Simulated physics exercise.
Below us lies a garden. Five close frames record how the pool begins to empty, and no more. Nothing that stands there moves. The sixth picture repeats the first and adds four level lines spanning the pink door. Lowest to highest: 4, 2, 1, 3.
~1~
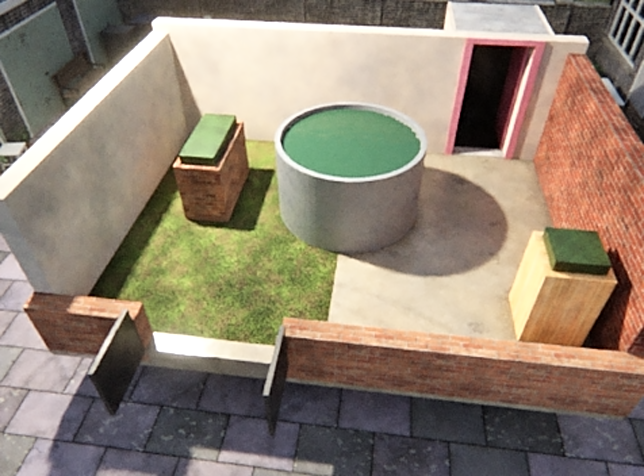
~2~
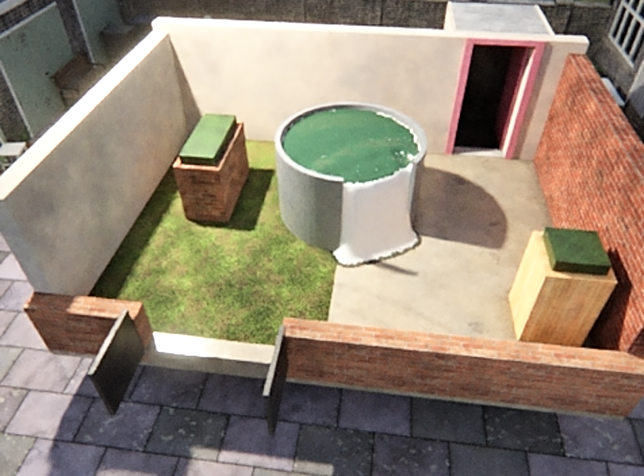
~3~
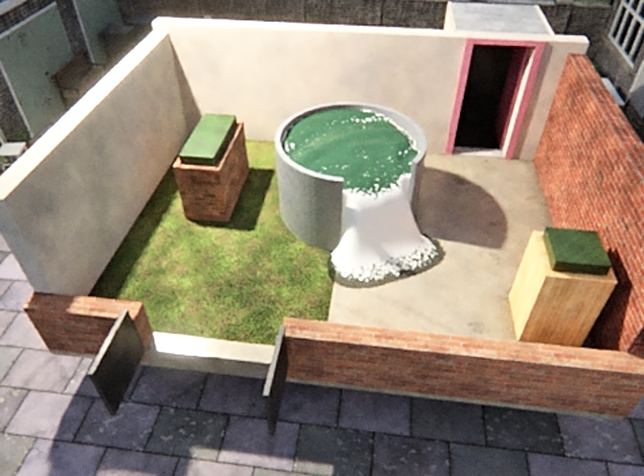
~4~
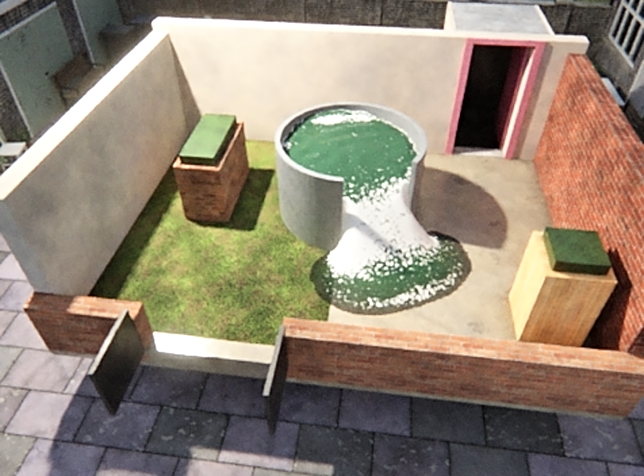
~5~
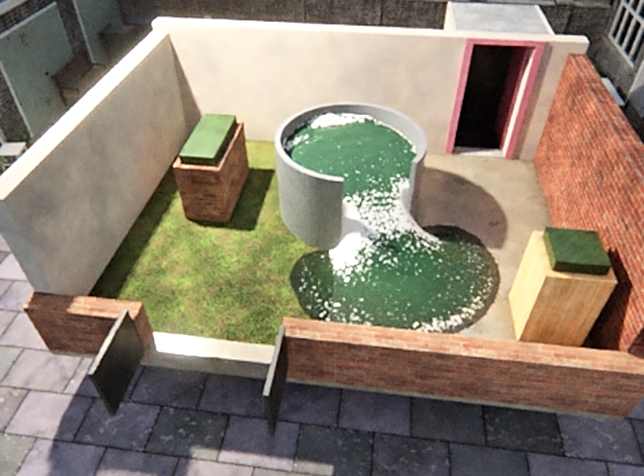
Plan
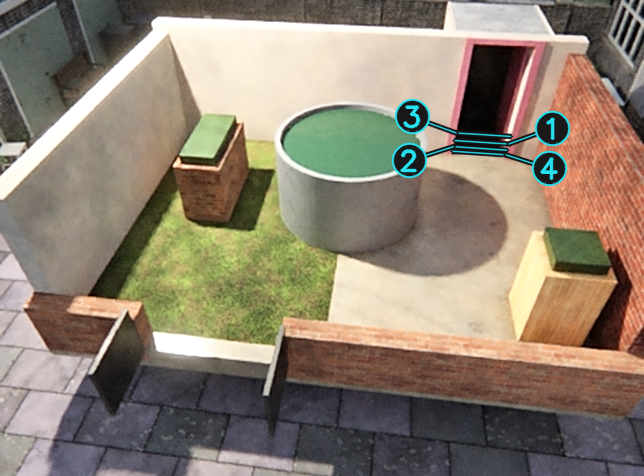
Green water poured through a gap in the front of a round gray pool in a walled garden, foaming white as it dropped, then spread in a widening puddle across the paving and grass.
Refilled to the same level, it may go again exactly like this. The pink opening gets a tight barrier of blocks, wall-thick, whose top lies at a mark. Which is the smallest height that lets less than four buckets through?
1 will do.
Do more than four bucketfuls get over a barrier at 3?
No.
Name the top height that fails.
2 it is.
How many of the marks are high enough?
Two of the four.
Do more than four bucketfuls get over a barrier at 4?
Yes, that goes wrong.
On the marked copy, 1 at (481, 142); 2 at (480, 148); 3 at (483, 134); 4 at (479, 153); from the bottom up 4, 2, 1, 3.
Choosing 1, a splash gets over, under a bucket.
Choosing 2, about 11 bucketfuls get in.
Choosing 3, nothing gets over.
Choosing 4, dozens of bucketfuls pour in.
